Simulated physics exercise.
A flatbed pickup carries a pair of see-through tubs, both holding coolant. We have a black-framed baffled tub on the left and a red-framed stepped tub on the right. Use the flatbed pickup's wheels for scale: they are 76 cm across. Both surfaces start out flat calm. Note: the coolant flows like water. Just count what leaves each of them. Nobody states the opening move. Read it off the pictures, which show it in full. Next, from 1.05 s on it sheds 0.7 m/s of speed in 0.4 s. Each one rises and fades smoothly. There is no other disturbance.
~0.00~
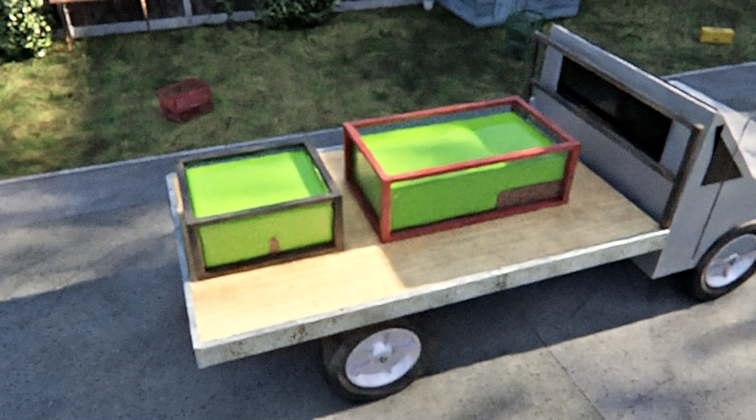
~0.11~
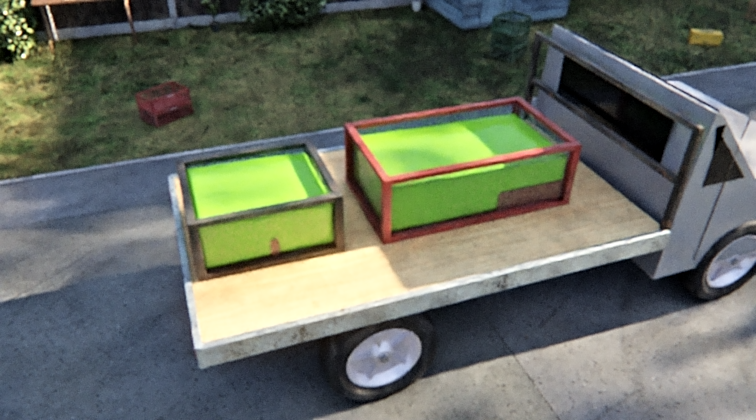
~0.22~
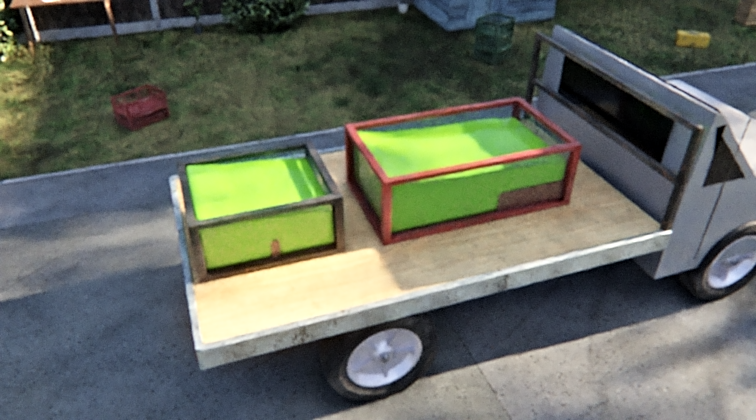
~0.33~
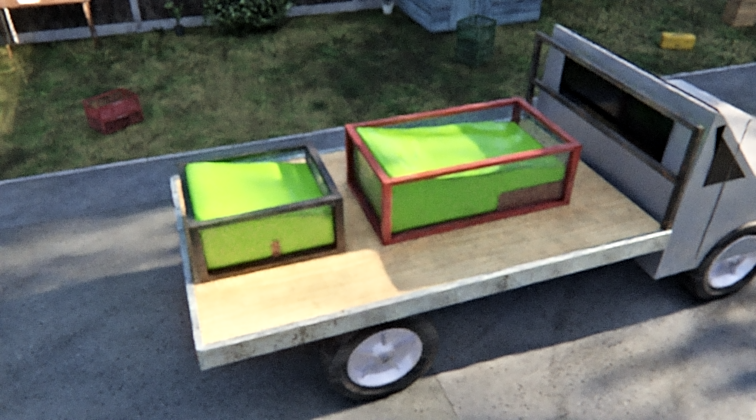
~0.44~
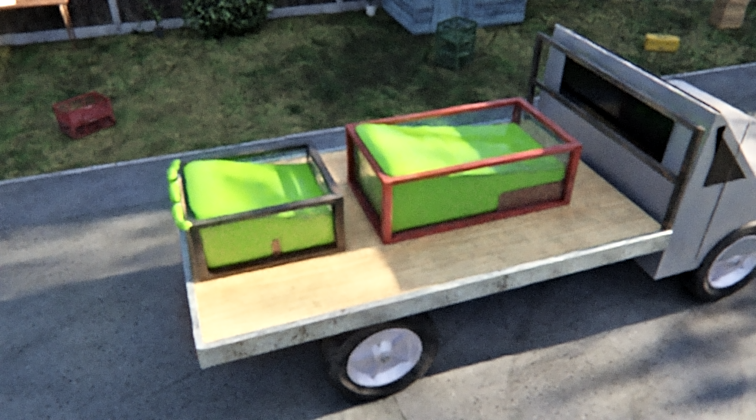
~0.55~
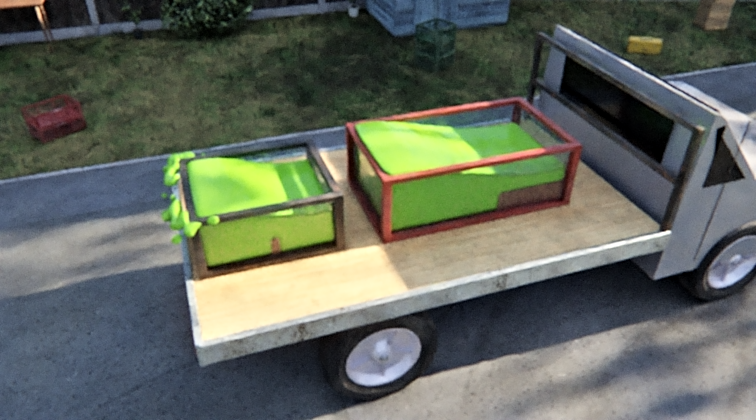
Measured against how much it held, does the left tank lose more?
No - the one at the right is left with the smaller share of its contents.
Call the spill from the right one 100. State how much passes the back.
Some 0 per cent of it.
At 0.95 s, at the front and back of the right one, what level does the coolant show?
Front level 28 cm, back level 34 cm.
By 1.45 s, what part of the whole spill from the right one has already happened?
About 0 percent at that moment.
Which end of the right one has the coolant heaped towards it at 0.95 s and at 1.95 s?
At the back, then the front.
Then, 0.95 s in, the left one has lost 2 per cent, over the back (front 39 cm, back 28 cm); the right one has lost nothing (front 28 cm, back 35 cm).
Then, 1.45 s in, the left one has lost 2 per cent, over the back and the front, a little elsewhere (front 39 cm, back 23 cm); the right one has lost nothing (front 56 cm, back 19 cm).
Then, 1.95 s in, the left one has lost 3 per cent, over the front and the back, a little elsewhere (front 27 cm, back 39 cm); the right one has lost 7 per cent, over the front, a little elsewhere (front 39 cm, back 27 cm).
Then, 4.43 s in, the left one has lost 5 per cent, over the front and the back, a little elsewhere; the right one has lost 9 per cent, over the front, a little elsewhere.
